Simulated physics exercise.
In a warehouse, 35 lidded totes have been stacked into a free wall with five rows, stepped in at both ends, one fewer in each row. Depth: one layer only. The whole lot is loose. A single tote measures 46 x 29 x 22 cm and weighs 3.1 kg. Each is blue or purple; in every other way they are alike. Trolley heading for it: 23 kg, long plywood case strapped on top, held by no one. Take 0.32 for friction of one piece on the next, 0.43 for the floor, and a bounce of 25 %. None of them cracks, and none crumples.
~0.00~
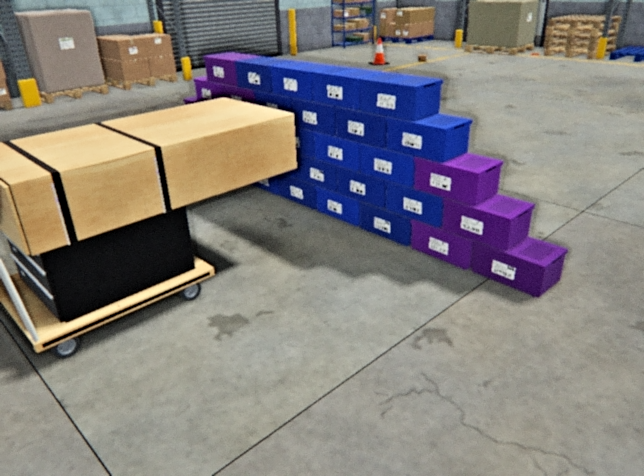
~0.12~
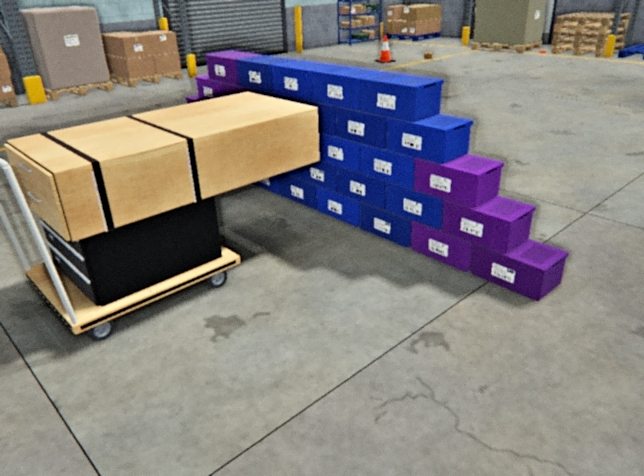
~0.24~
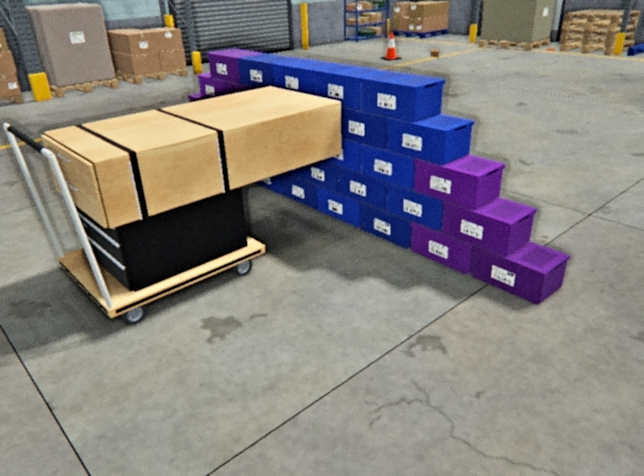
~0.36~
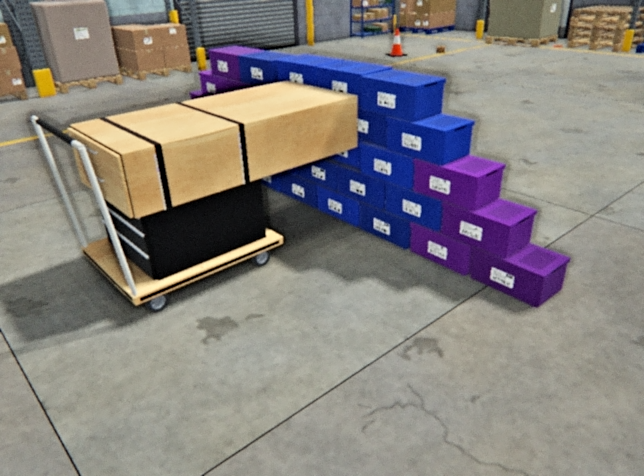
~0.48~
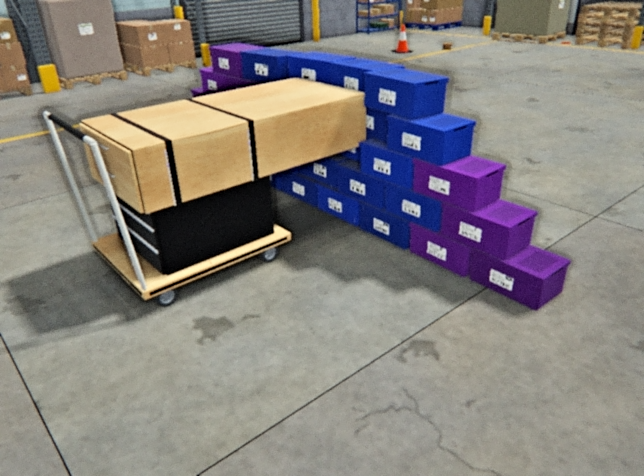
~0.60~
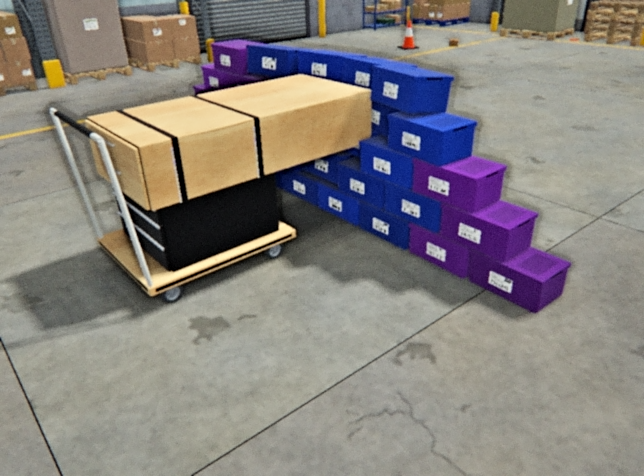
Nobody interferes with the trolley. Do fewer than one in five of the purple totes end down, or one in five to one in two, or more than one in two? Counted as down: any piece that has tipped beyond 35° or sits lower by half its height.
It is fewer than one in five.
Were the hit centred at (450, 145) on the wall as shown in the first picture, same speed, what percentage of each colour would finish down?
For purple it's 10 per cent, for blue 30 per cent.
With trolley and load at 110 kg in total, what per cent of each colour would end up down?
That would leave purple at 0 and blue at 50 per cent.
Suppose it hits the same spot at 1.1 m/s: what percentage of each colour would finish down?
Share down, in per cent: Purple 0, blue 0.
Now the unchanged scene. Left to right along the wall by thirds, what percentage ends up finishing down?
Per cent by third - left: 0; middle: 60; right: 20.
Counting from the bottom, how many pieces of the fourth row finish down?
Exactly 3 finish down.
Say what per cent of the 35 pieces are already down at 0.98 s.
By then 5 %.
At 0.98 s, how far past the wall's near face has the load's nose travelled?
It has gone roughly 25 centimetres beyond.
After 0.98 s, load 27 cm past the wall's line, still rolling; none of the 15 purple totes down (2 of 35 in all colours); top purple tote unmoved; top blue tote 35° from how it stood, 13 cm lower.
After 1.34 s, load 34 cm past the wall's line, still rolling; none of the 15 purple totes down (10 of 35 in all colours); top purple tote unmoved; top blue tote on its side.
In the end (2.4 s), load 43 cm past the wall's line, stopped; none of the 15 purple totes down (10 of 35 in all colours); top purple tote unmoved; top blue tote on its side. That is 0 per cent. From the last view, middles, top purple tote near (240, 57), top blue tote near (426, 137).
